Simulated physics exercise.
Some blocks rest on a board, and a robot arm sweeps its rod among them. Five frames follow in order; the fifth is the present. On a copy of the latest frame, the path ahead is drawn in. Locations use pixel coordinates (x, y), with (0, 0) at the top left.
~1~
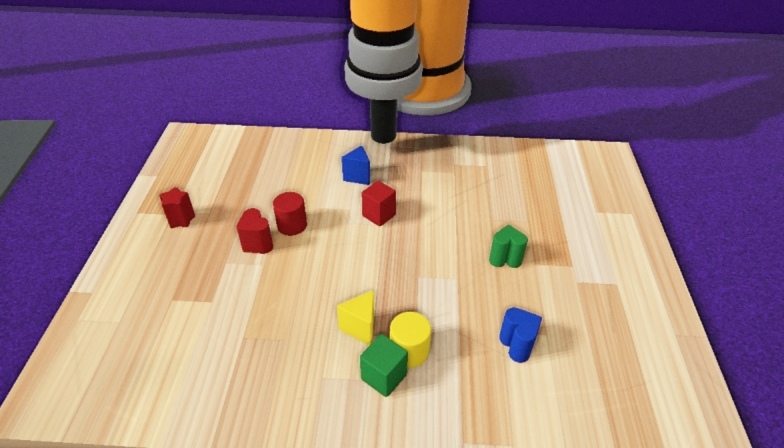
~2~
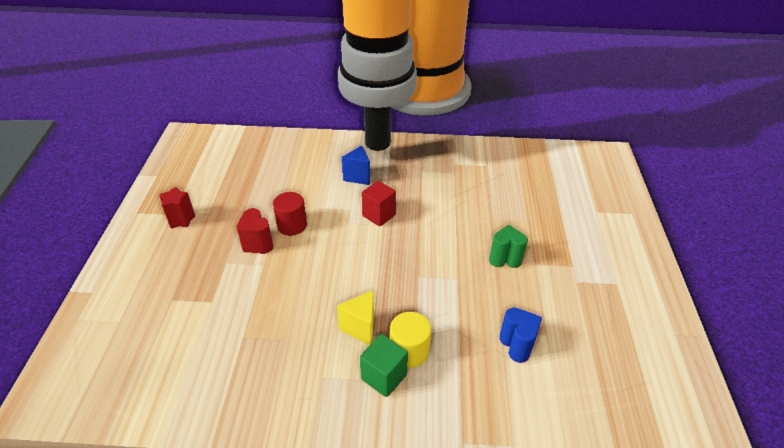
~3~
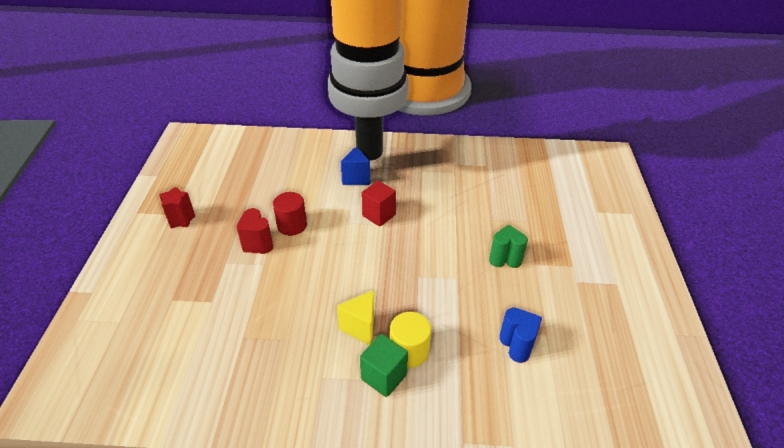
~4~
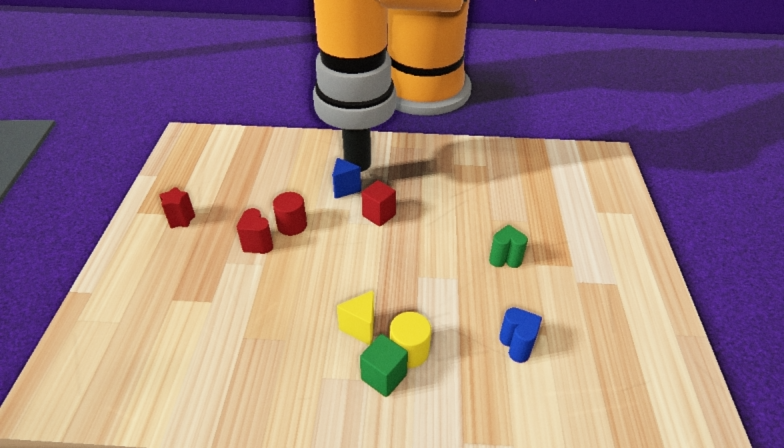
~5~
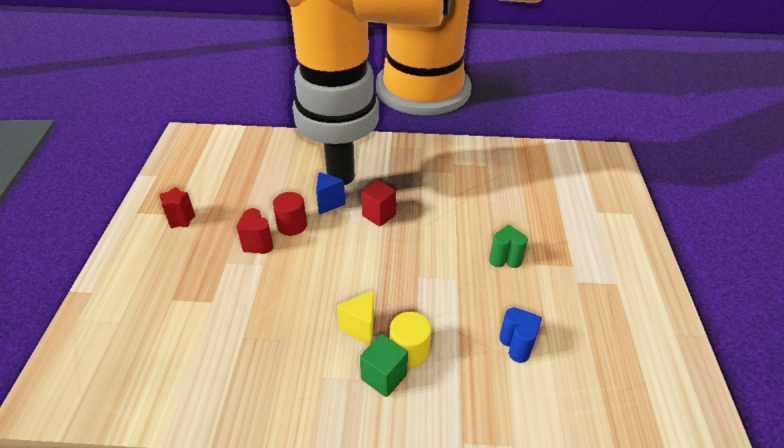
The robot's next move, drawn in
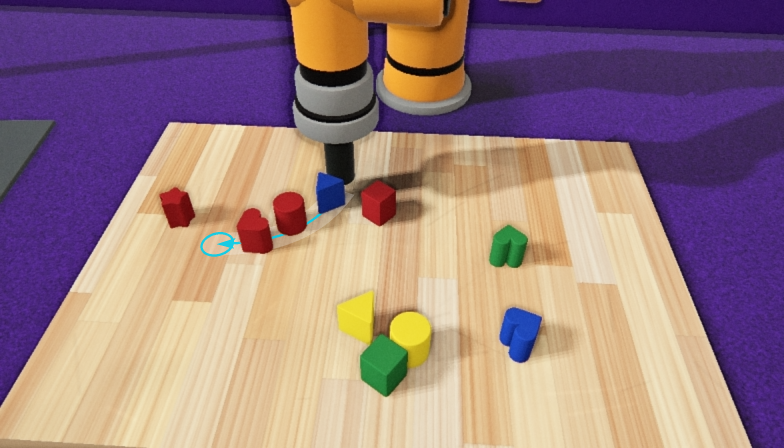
A robot arm's rod moves in and pushes the blue triangular block down and left.
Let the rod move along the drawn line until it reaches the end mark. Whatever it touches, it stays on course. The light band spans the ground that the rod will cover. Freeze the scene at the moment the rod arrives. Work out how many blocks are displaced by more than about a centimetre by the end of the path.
The number of blocks that move over 1 cm is three or more.
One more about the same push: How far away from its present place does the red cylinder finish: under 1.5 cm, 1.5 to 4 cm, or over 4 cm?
The block shifts more than 4 cm.
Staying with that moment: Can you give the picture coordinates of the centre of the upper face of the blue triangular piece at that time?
Final place: (291, 226).
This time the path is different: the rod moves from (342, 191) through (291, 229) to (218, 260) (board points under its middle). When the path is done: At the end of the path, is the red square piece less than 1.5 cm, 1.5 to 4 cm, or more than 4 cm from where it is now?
It shifts by less than 1.5 cm.
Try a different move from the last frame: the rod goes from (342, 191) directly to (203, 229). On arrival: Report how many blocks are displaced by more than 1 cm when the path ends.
Total moved: One.
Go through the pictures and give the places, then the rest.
The first frame shows lower end of the rod at (384, 137), tops of blocks, red heart at (252, 220), red cylinder at (288, 201), blue triangular piece at (357, 154), red square piece at (379, 191).
The second frame shows rod at (378, 144), blocks as before.
The third frame shows rod at (370, 154), blue triangular piece at (355, 156).
The fourth frame shows rod at (358, 165), blue triangular piece at (344, 166).
The fifth frame shows rod at (341, 178), red heart at (252, 220), red cylinder at (288, 201), blue triangular piece at (327, 180), red square piece at (379, 191).
The drawn path runs from (342, 191) by way of (314, 219) and (270, 238) to (217, 244).
On the path given first. One third of the way, rod at (312, 206); red cylinder at (277, 207); blue triangular piece at (303, 212).
Two thirds of the way, rod at (267, 226); red heart at (207, 237); red cylinder at (233, 224); blue triangular piece at (291, 226), turned 55° anticlockwise.
At the end, rod at (213, 231); red heart at (167, 257), turned 40° anticlockwise; red cylinder at (181, 237); blue triangular piece at (291, 226), turned 55° anticlockwise; red square piece not moved.
